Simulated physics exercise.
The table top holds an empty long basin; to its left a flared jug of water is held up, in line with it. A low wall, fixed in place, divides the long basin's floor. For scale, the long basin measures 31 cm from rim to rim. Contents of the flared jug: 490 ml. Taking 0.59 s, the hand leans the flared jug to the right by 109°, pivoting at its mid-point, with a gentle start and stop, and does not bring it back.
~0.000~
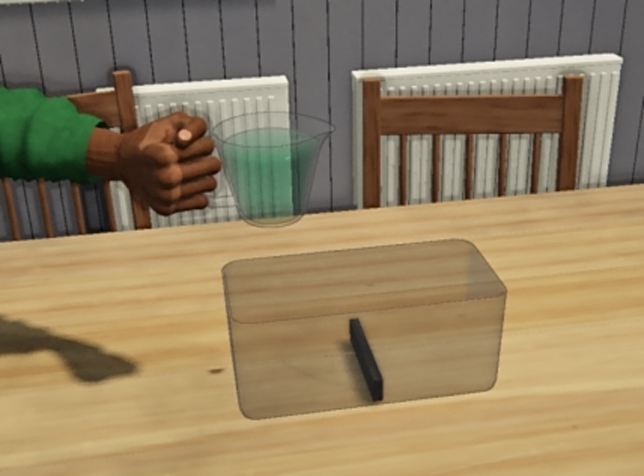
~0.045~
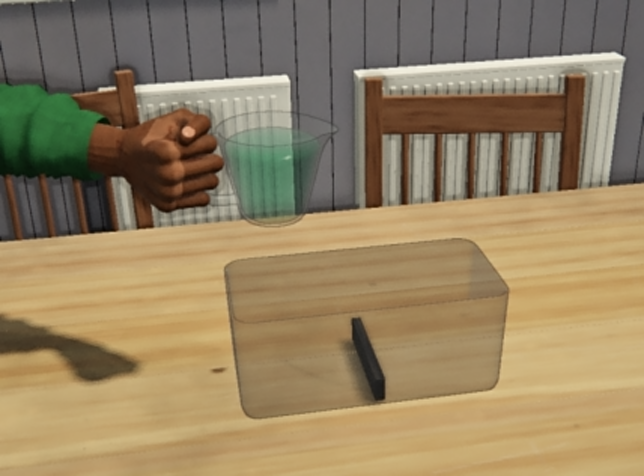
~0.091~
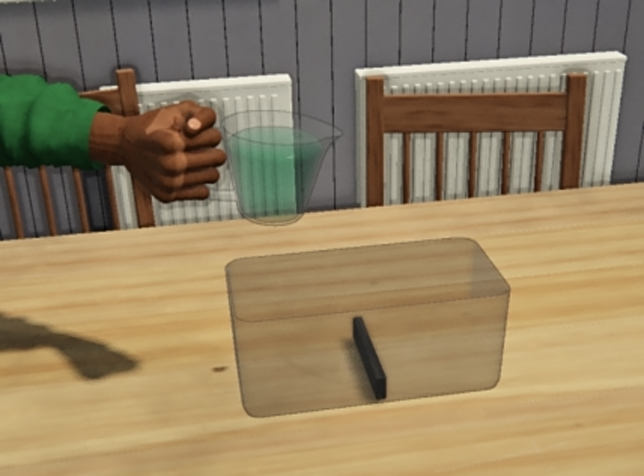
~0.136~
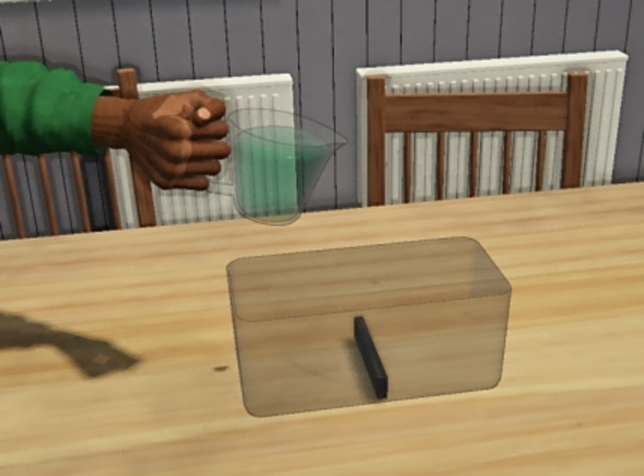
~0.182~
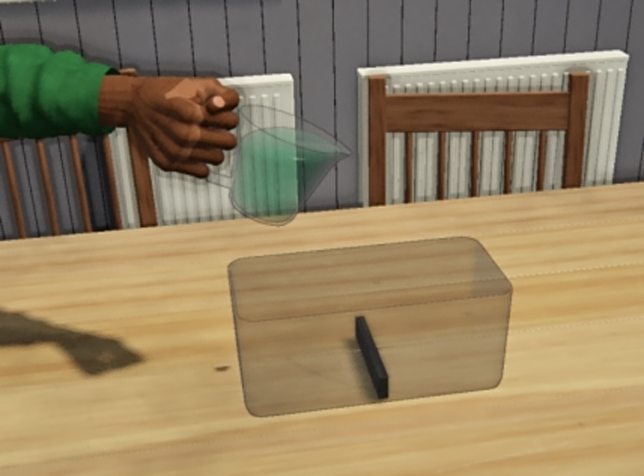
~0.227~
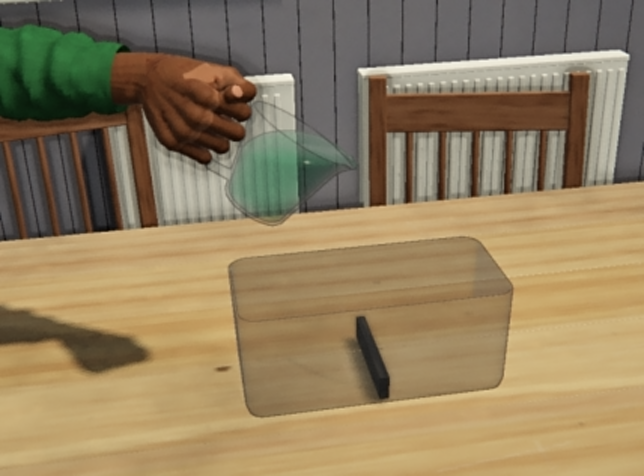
On a wooden table sits an empty, see-through long basin with a low dark wall across its floor, while at upper left a green-sleeved hand holds a flared jug of green water and steadily leans it to the right.
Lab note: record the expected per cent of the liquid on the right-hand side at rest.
Expected right-hand share: 66 per cent.
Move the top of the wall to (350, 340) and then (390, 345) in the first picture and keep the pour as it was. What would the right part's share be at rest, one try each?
Roughly 90 per cent, then 30 per cent.
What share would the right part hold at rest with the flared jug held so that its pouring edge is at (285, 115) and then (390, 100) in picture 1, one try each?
It comes to 20 per cent, and then 70 per cent.
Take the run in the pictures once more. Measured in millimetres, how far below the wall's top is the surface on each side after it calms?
For the left, around 24 mm; for the right, around 14 mm.
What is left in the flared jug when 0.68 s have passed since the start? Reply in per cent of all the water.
Around 2 in a hundred is still there.
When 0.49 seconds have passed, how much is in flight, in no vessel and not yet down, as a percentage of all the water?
30 %.
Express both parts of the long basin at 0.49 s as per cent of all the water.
1 per cent left and 38 right, roughly.
Then, 0.49 s in, the tilt is 101° and 31 per cent is still to pour, 1 is left of the wall and 37 right of it.
Then, 0.68 s in, the tilt is 109° and 2 per cent is still to pour, 25 is left of the wall and 67 right of it.
Then, 0.87 s in, the tilt is 109° and 0 per cent is still to pour, 30 is left of the wall and 68 right of it.
Then, 1.09 s in, the tilt is 109° and 0 per cent is still to pour, 32 is left of the wall and 66 right of it.
Finally, 32 per cent lies left of the wall, 66 right of it and 2 outside.
